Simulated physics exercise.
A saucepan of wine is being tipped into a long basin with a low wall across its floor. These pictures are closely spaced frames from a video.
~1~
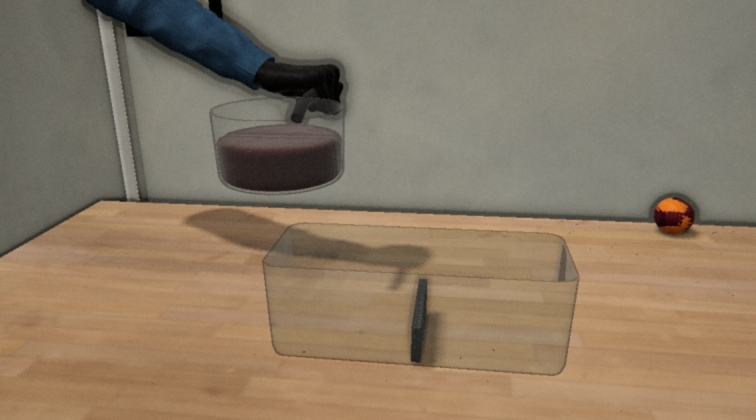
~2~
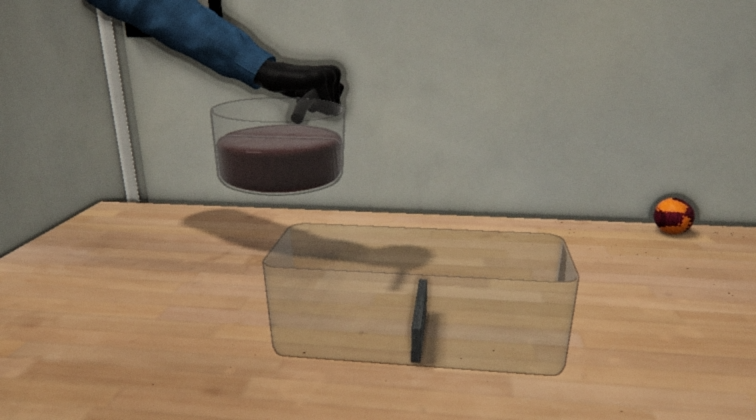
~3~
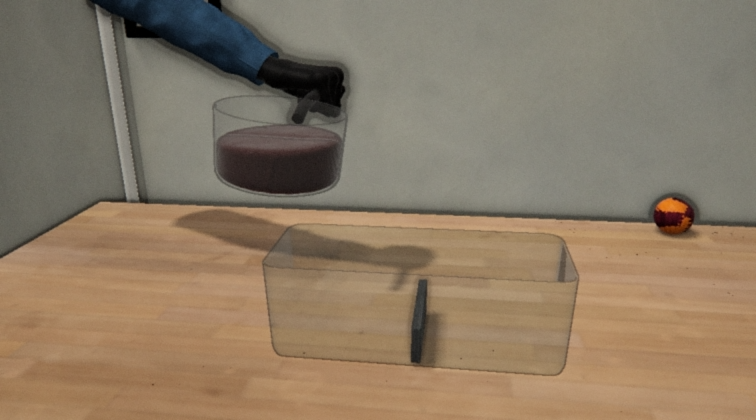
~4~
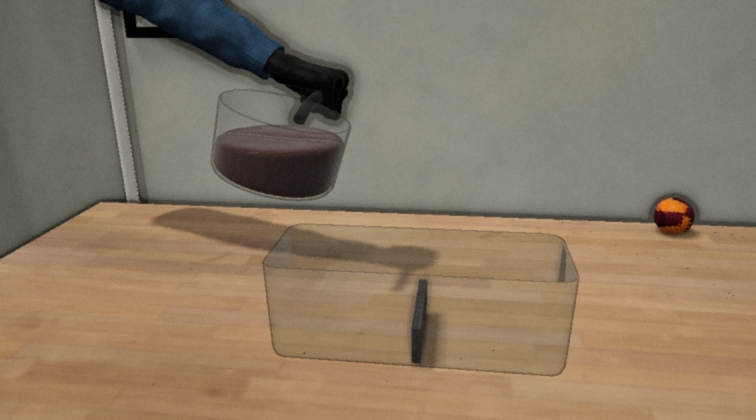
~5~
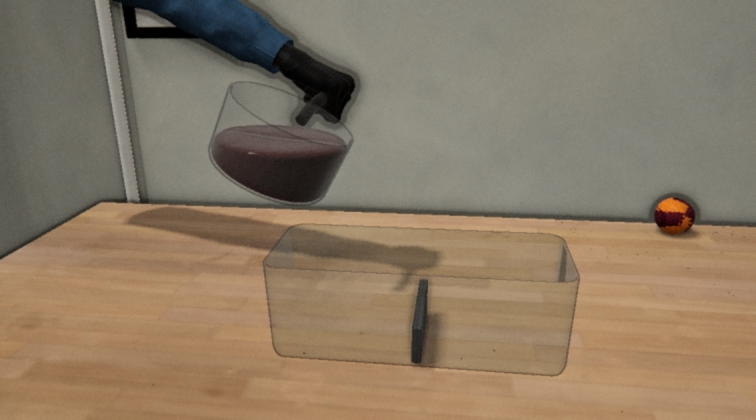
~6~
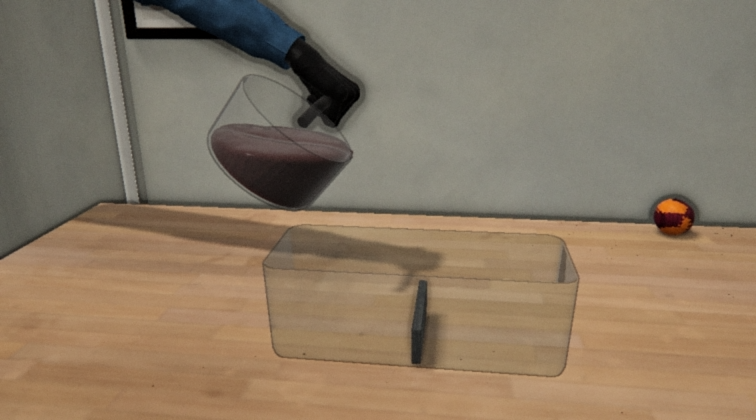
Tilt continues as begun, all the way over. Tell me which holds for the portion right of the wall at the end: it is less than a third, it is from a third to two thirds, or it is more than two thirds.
Smaller than a third.
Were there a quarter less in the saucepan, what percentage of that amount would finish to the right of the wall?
It comes to around 10 percent.
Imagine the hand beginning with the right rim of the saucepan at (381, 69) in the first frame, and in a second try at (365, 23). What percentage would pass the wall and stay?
It would come to near 45 per cent, and then near 35 per cent.
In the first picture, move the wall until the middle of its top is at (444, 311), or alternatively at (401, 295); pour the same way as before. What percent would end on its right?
Result: 25 % first, 10 % second.
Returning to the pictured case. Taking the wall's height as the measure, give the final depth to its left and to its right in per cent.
Roughly 60 percent left, 10 percent right.
A moment on, the saucepan is tipped right over and 24 per cent is still to pour, 38 is left of the wall and 0 right of it.
Next, the saucepan is tipped right over and 4 per cent is still to pour, 79 is left of the wall and 2 right of it.
Then the saucepan is tipped right over and 1 per cent is still to pour, 83 is left of the wall and 12 right of it.
Later the saucepan is tipped right over and 0 per cent is still to pour, 83 is left of the wall and 12 right of it.
At rest 83 per cent lies left of the wall, 12 right of it and 5 outside.
